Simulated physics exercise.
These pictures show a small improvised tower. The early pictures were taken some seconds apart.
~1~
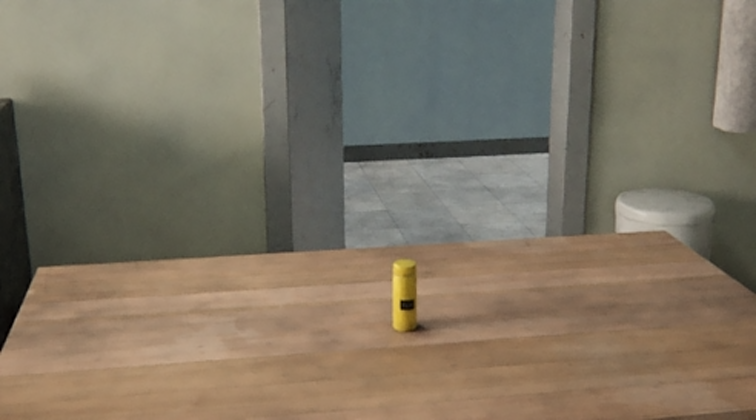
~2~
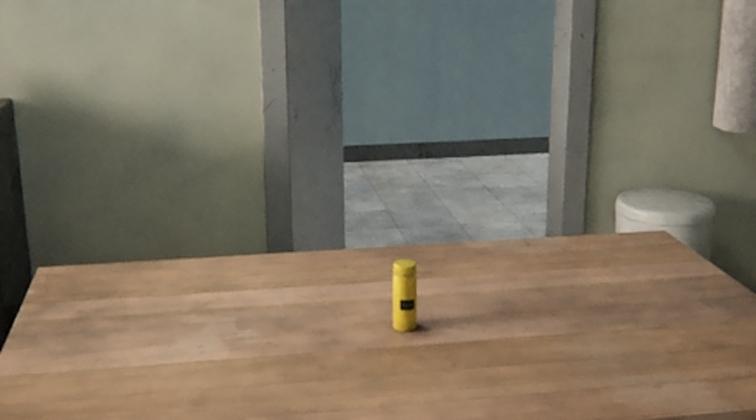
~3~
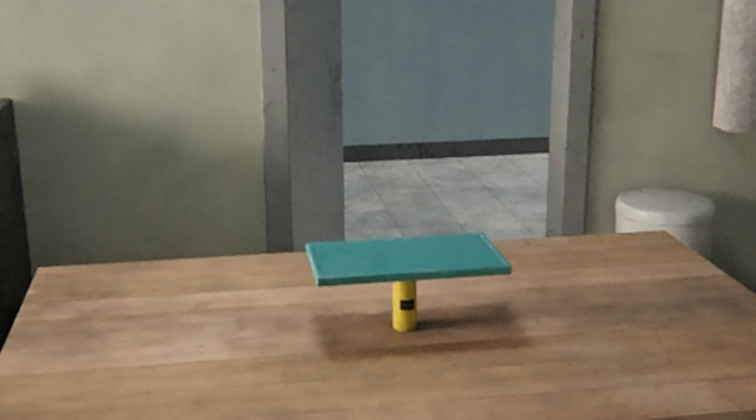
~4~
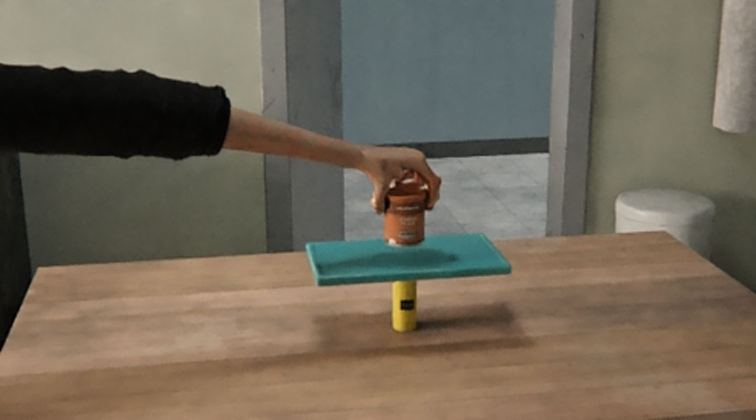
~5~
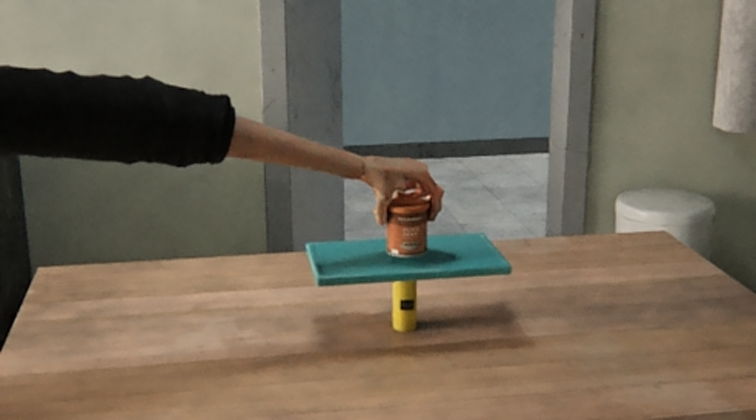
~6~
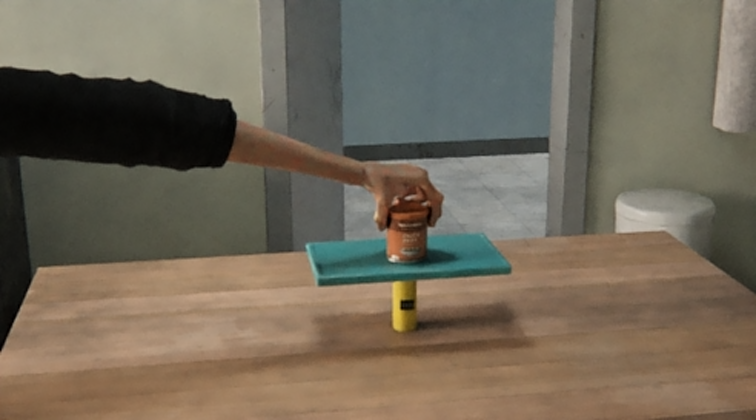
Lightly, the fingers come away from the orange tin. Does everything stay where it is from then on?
The stack is left undisturbed.
Then, 0.40 s on from there, no change.
Then, 1.00 s on from there, orange tin resting near (407, 233).
In the end, all 3 unmoved. At the end, from the last picture's camera, orange tin near (407, 233). The stack holds.
